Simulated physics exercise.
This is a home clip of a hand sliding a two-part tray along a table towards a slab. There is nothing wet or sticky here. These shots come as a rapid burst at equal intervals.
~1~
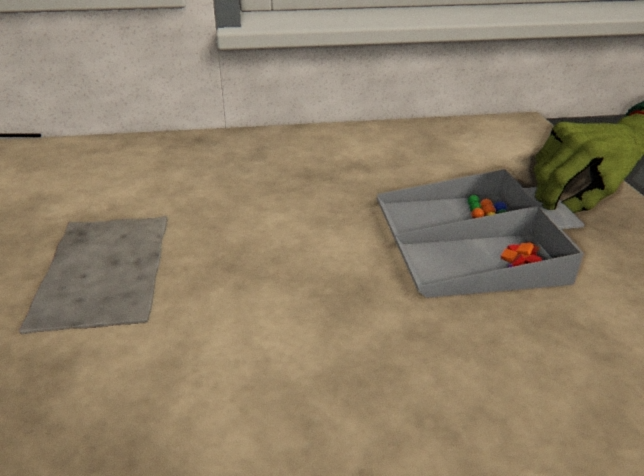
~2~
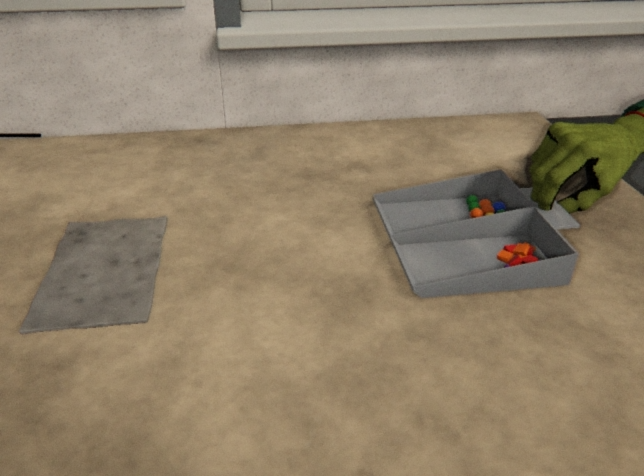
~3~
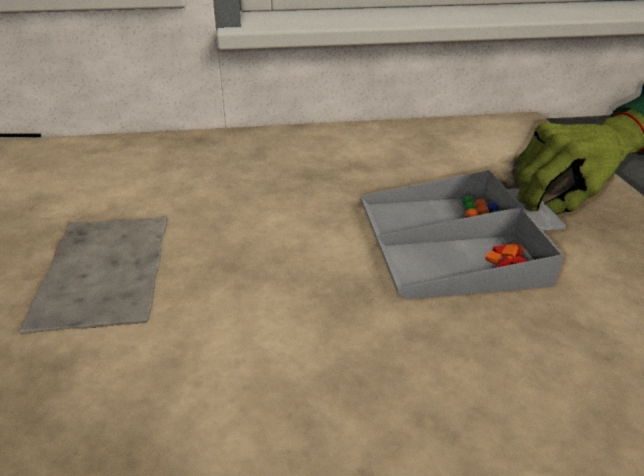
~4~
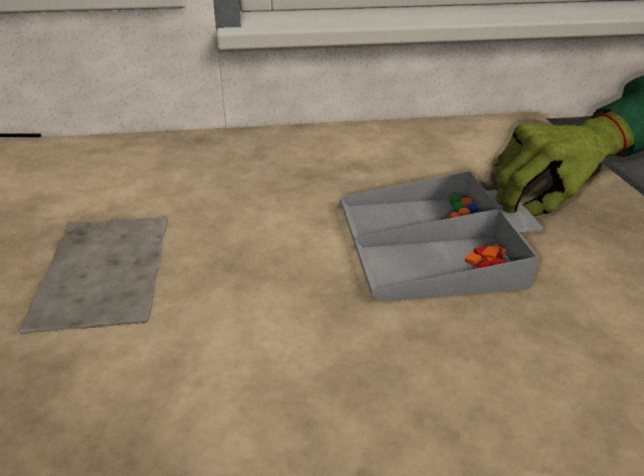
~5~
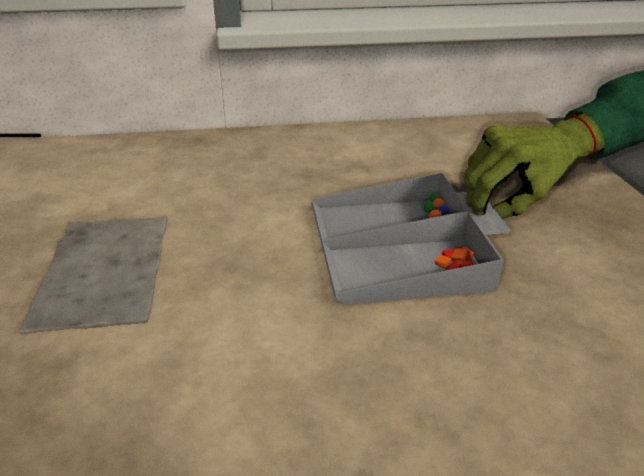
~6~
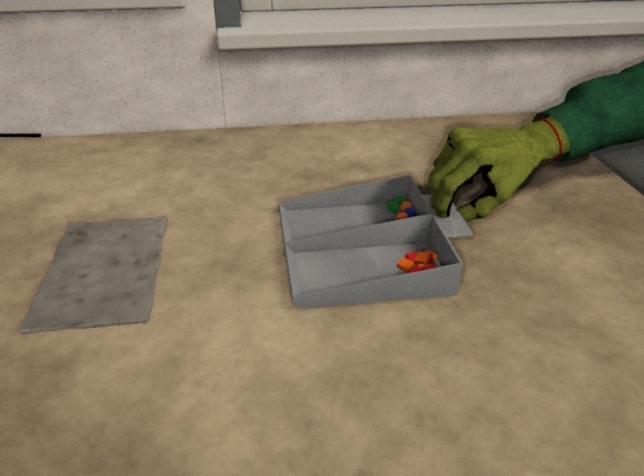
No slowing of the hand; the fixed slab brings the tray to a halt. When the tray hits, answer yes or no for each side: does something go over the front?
Nearer lot: No, it stays. Farther lot: Yes, some goes over.
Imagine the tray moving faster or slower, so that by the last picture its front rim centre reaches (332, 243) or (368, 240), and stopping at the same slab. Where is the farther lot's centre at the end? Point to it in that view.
Try 1 about (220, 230); try 2 about (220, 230).
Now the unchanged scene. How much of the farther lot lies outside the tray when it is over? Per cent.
Roughly 50 percent.
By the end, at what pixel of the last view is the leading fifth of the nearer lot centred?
About (186, 293).
Then, 0.09 s past the last view, tray still sliding, front rim near (226, 251); nearer lot all inside; farther lot all inside.
Then, 0.28 s past the last view, tray stopped at the slab; nearer lot all inside, moved towards the front rim; farther lot all inside, moved towards the front rim.
Then, 0.49 s past the last view, tray stopped at the slab; nearer lot all inside, moved towards the front rim; farther lot about a third out of the tray.
Finally, tray stopped at the slab; nearer lot all inside, moved towards the front rim; farther lot about half out of the tray.
